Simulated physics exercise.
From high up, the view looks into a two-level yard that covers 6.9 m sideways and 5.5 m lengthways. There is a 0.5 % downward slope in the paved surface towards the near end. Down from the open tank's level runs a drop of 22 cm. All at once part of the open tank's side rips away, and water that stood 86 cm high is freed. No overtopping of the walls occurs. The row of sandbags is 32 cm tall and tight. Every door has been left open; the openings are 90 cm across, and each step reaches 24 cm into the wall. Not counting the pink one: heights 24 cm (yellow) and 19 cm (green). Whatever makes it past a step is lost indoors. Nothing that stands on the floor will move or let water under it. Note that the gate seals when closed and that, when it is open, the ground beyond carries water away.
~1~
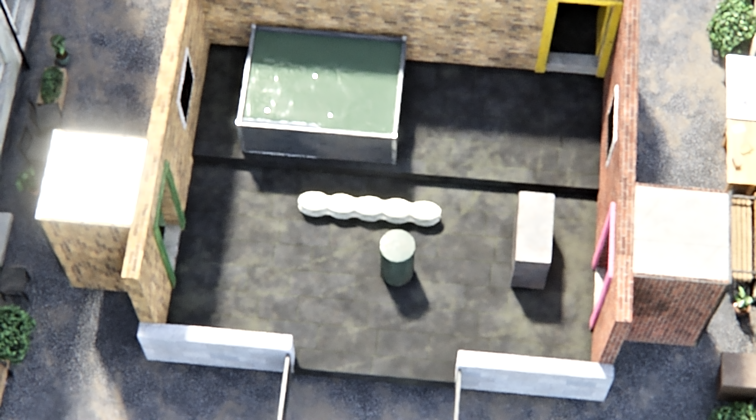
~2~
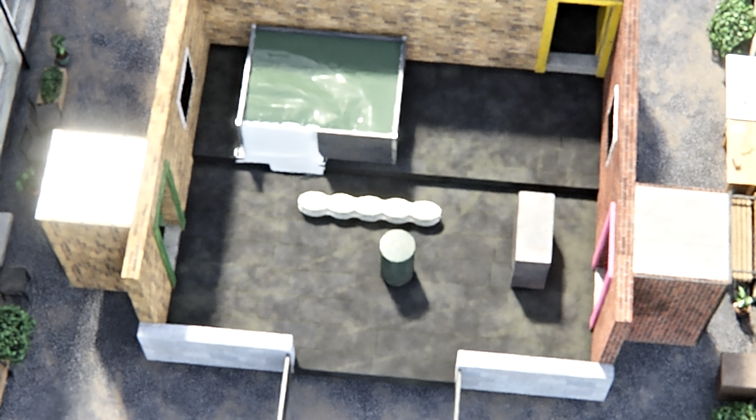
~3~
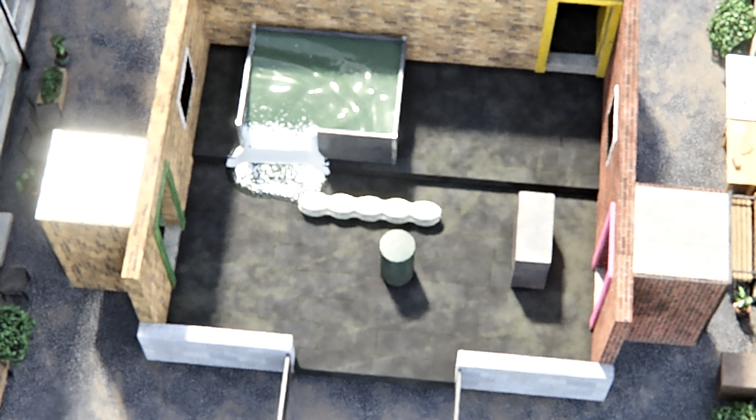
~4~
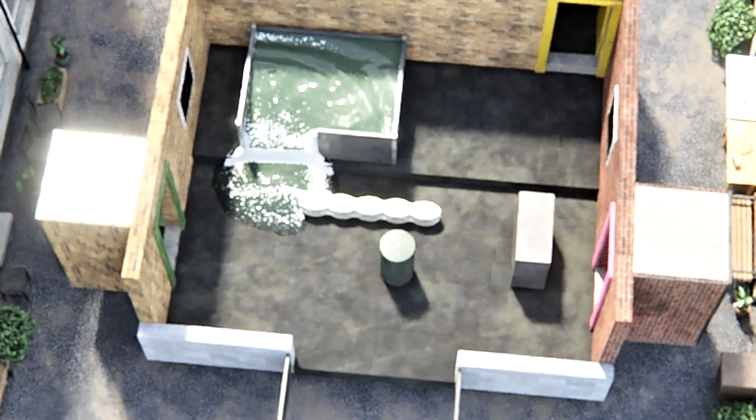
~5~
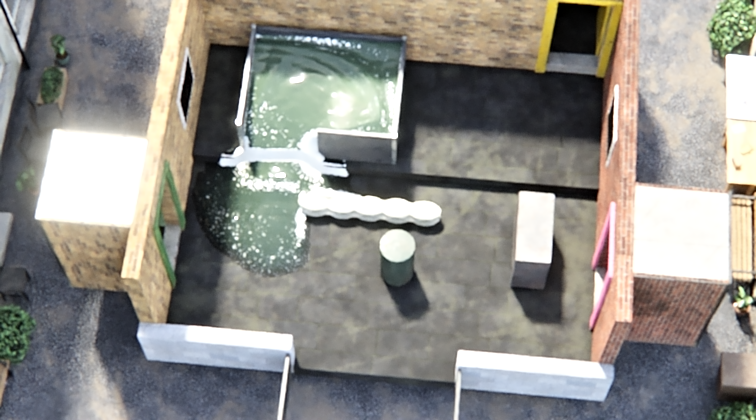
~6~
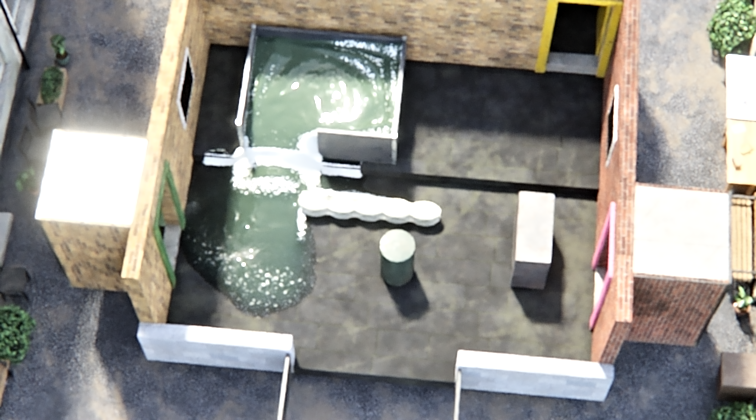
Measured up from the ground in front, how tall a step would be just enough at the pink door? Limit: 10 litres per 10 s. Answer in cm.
Close to 17 cm is just enough.
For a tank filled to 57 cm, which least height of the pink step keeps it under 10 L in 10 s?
Then a height close to 9.5 cm.
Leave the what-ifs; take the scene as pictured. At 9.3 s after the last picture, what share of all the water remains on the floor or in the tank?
Roughly 66 percent of the water remains.
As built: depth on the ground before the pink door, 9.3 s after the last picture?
13.0 cm.
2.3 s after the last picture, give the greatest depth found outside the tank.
Max depth: Around 40 cm.
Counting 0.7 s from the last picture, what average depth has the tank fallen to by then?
On average, around 55 cm.
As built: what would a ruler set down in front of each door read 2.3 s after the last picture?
The pink door has 2 cm, the yellow door 0 cm and the green door 30 cm.
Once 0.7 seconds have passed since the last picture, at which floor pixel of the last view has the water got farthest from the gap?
In the last picture, around (531, 201).
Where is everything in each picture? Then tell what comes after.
The first picture shows still water, 86 cm deep, in the open tank at (323, 83); the pink door at (602, 271) is dry.
In the second picture, the gap is at (281, 144), the front 0.3 m out at (305, 175); the back of the open tank holds 86 cm.
In the third picture, the front is at (295, 200), 0.8 m from the gap at (281, 144); 1.0 m2 of floor is wet, 86 cm left at the back.
In the fourth picture, the gap is at (281, 145), the front 1.3 m out at (269, 227); the back of the open tank holds 82 cm.
In the fifth picture, the gap is at (281, 145), the front 2.1 m out at (260, 270); the back of the open tank holds 73 cm.
In the sixth picture, water pours out at (281, 145) and has run 2.8 m, to (250, 310); about 8 cm deep outside, 74 cm at the back; 3.5 m in a straight line remain to the pink door at (602, 271).
Then, 0.7 s after the last picture water covers 30 % of the floor, deepest (58 cm) near (164, 341); it has not reached the pink door.
Then, 2.3 s after the last picture water covers 45 % of the floor, deepest (40 cm) near (251, 276); 2 cm at the pink door, 0 litres in over its 15 cm step.
Then, 9.3 s after the last picture water covers 65 % of the floor, deepest (18 cm) near (588, 380); 13 cm at the pink door, 19 litres in over its 15 cm step.
At the pink door as built, the water peaked near 20 cm, 3.9 s after the last picture.
Run again over the same 10 s with other heights there, 19 litres in over 15 cm, 5 litres over 20.5 cm. The limit of 10 litres is kept from about 17 cm up.
